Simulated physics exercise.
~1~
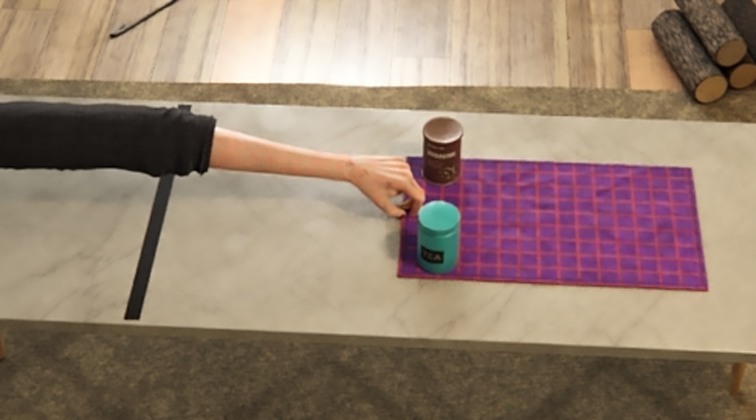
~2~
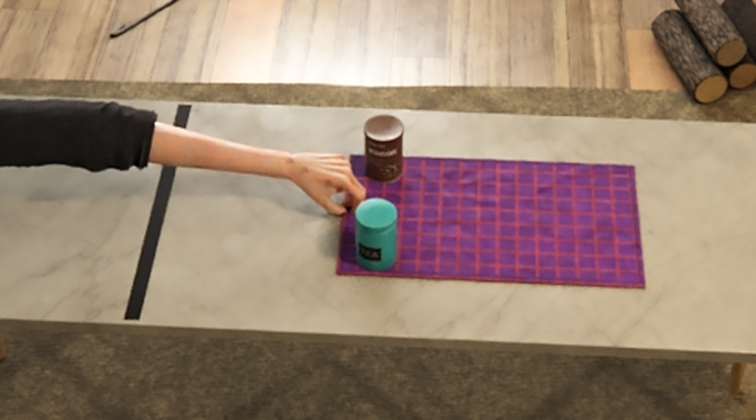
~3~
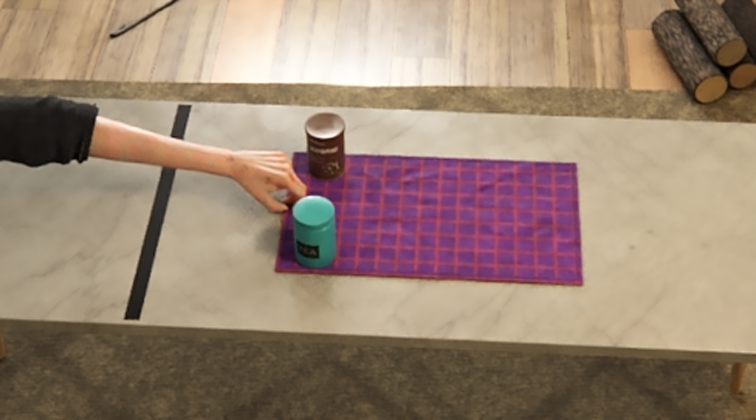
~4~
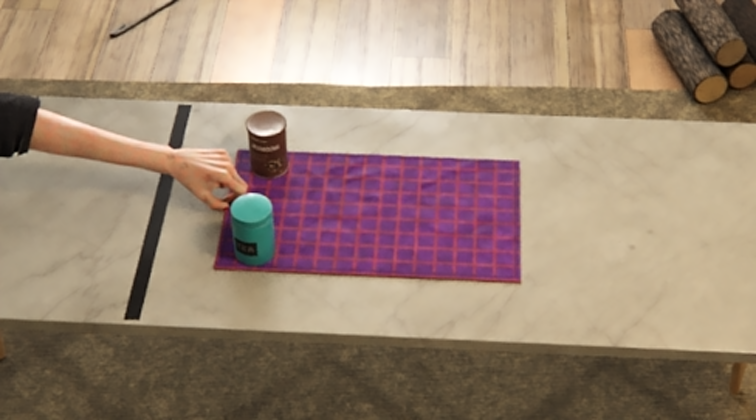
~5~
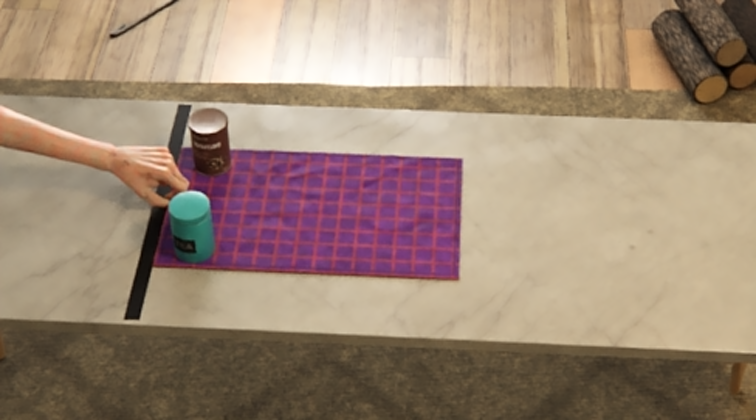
A purple table runner with a reddish grid pattern slides left along a pale stone-look table, drawn by a hand reaching in from the left and gripping its near end. A turquoise jar stands at the front of that end, with a brown tin upright behind it. The dark-sleeved arm steadily withdraws, and both containers ride along with the cloth, keeping their places. The runner crosses the table toward a strip of black tape that never moves. Finally the cloth's leading edge reaches the tape, with the jar and tin still standing on it.
